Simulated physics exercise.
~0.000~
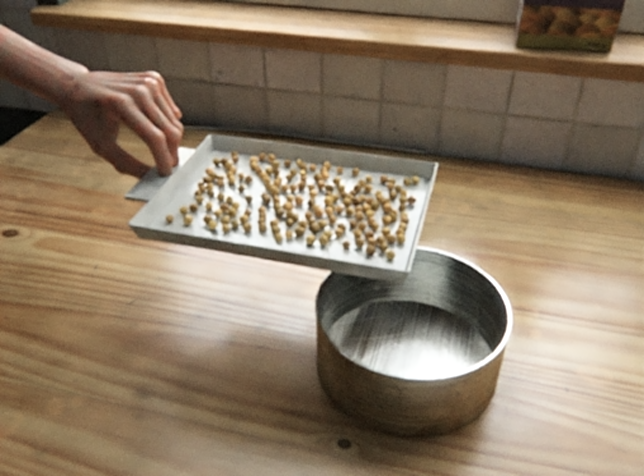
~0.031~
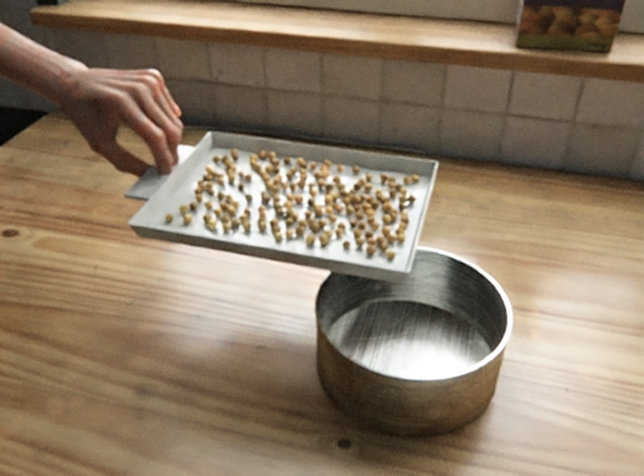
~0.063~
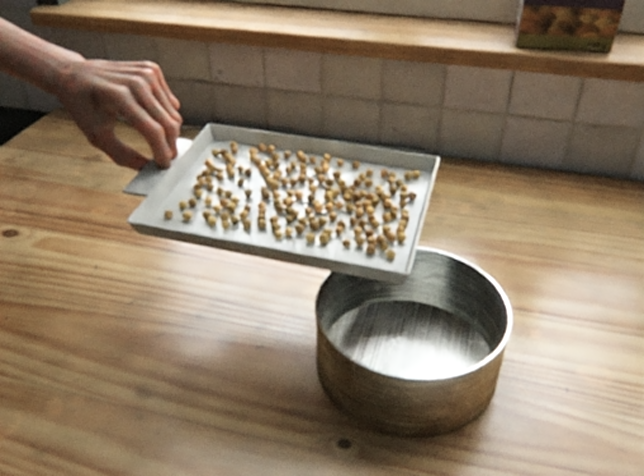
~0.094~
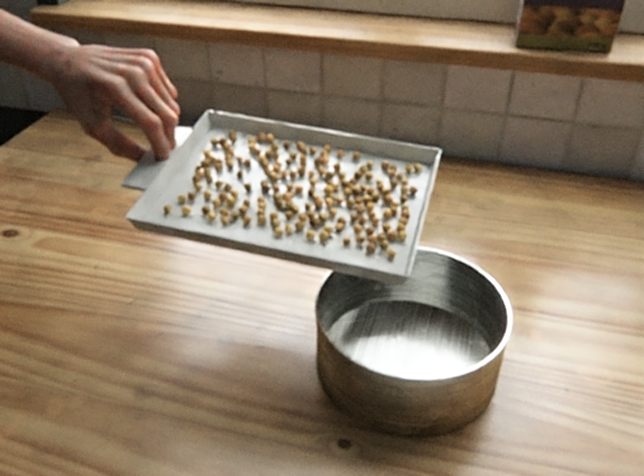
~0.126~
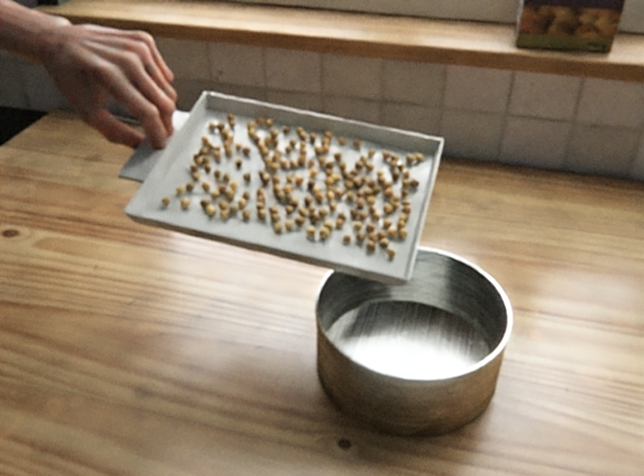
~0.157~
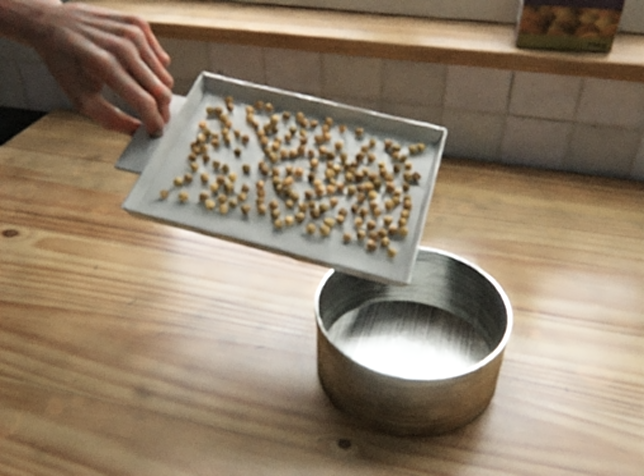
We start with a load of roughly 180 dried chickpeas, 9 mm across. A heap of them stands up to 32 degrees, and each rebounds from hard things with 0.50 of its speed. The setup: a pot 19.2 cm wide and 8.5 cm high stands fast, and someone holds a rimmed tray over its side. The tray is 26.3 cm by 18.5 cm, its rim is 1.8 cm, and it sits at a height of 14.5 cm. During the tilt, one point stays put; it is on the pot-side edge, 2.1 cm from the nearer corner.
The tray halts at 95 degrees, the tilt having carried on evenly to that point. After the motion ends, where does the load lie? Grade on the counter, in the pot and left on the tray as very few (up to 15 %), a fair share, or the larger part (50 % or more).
Counter: The larger part; pot: A fair share; tray: Very few.
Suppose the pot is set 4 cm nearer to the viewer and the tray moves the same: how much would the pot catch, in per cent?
In that setup it would come to near 65 per cent.
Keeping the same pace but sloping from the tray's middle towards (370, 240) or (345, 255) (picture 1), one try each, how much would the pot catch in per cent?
That would be close to 75 per cent and then close to 60 per cent.
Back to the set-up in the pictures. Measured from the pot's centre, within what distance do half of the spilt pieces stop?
I'd say around 20 centimetres.
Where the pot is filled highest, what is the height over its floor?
It stands at some 2.0 cm.
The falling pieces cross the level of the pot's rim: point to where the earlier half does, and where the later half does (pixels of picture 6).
Roughly (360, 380) to begin with, later roughly (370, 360).
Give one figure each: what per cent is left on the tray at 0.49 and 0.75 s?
Roughly 100 then 5.
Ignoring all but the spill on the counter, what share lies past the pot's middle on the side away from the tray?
I reckon around 30 per cent.
After 0.36 s, tilt 59 degrees; the tray holds 100 %, the pot 0 %.
After 0.49 s, tilt 84 degrees; the tray holds 100 %, the pot 0 %.
After 0.75 s, tilt 95 degrees; the tray holds 5 %, the pot 40 %.
By 1.4 s all is still; counter 60 %, pot 40 %, tray 0 %.
